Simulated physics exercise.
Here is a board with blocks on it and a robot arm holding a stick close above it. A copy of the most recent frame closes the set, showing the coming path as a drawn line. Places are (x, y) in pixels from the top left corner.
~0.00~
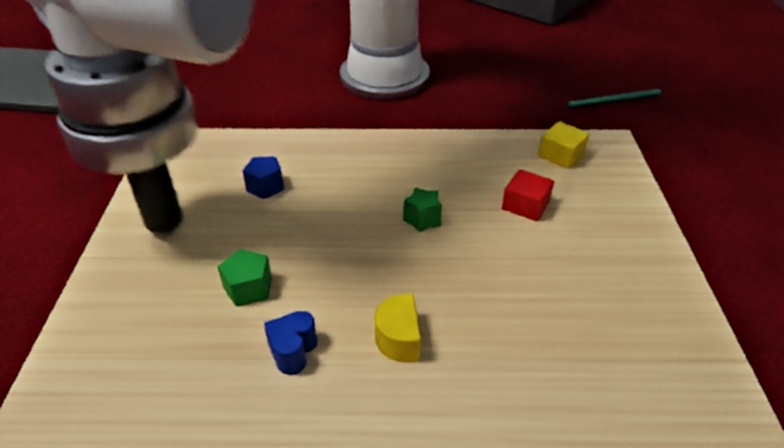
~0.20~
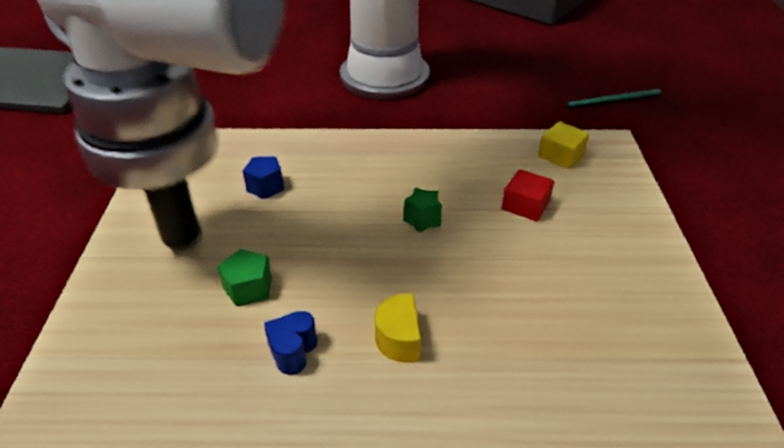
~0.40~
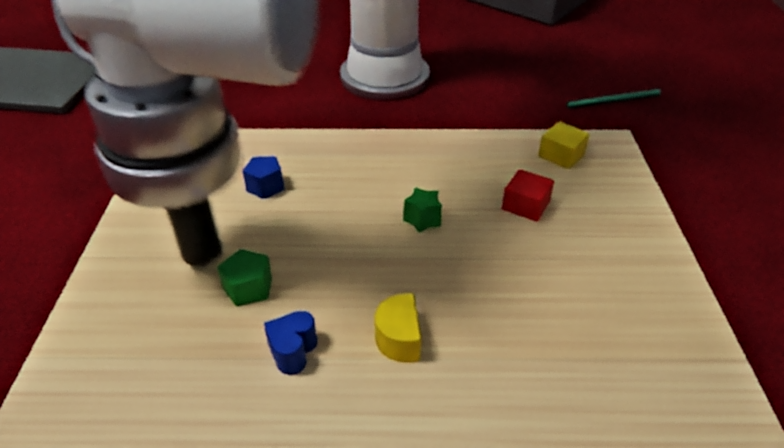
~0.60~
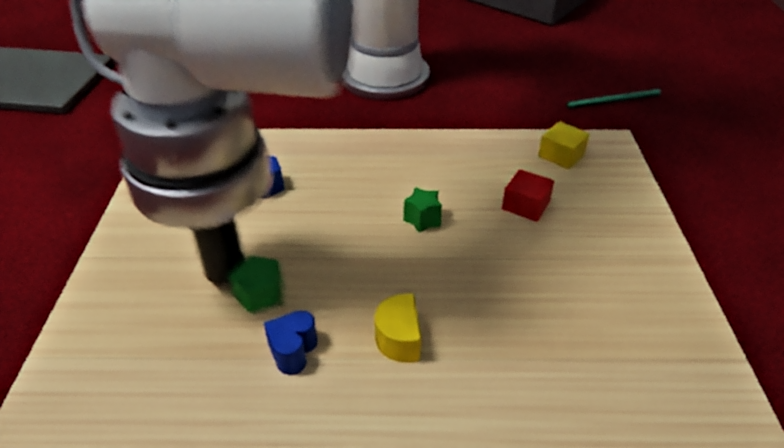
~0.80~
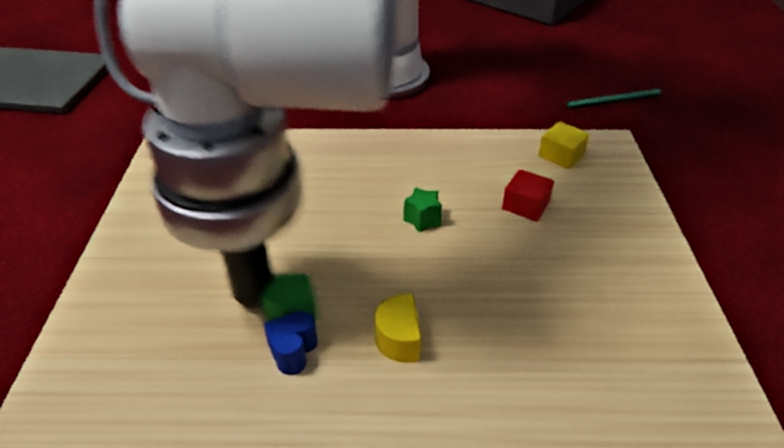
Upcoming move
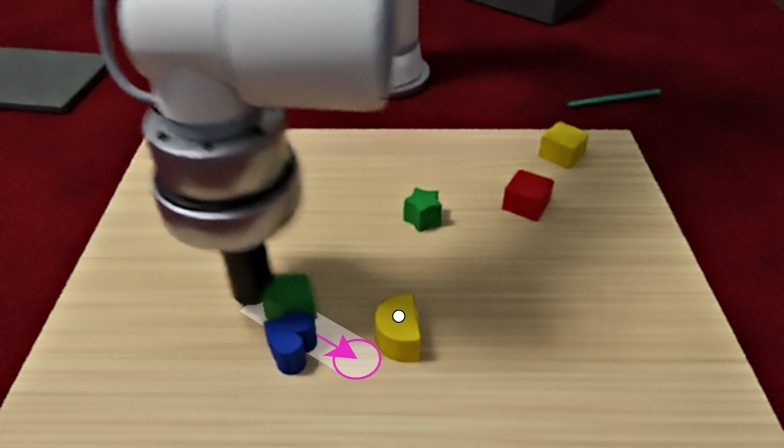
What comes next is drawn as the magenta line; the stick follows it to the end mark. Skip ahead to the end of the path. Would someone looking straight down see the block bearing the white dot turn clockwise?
In short: Yes.
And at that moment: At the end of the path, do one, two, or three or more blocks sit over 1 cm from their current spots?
Three or more blocks move.
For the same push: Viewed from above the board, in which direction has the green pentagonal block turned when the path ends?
Direction: Anticlockwise.
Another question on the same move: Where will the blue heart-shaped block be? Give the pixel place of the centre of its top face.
At (302, 355).
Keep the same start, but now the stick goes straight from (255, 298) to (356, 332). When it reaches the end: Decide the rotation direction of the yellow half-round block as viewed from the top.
Against the clock.
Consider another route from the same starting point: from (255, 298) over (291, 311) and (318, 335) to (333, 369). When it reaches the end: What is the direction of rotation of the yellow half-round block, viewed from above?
From overhead, anticlockwise.
Path on the board, straight from (255, 298) to (357, 359); the dot is on the yellow half-round block.
What follows on the original path. One third of the way, stick (286, 309); blue heart-shaped block (298, 337), turned 35° clockwise; green pentagonal block (328, 304).
Two thirds of the way, stick (321, 330); blue heart-shaped block (301, 351), turned 40° clockwise; green pentagonal block (369, 315), turned 40° anticlockwise; yellow half-round block (418, 319), turned 15° clockwise.
At the end, stick (357, 351); blue heart-shaped block (302, 355), turned 55° clockwise; green pentagonal block (394, 314), turned 55° anticlockwise; yellow half-round block (444, 318), turned 35° clockwise.
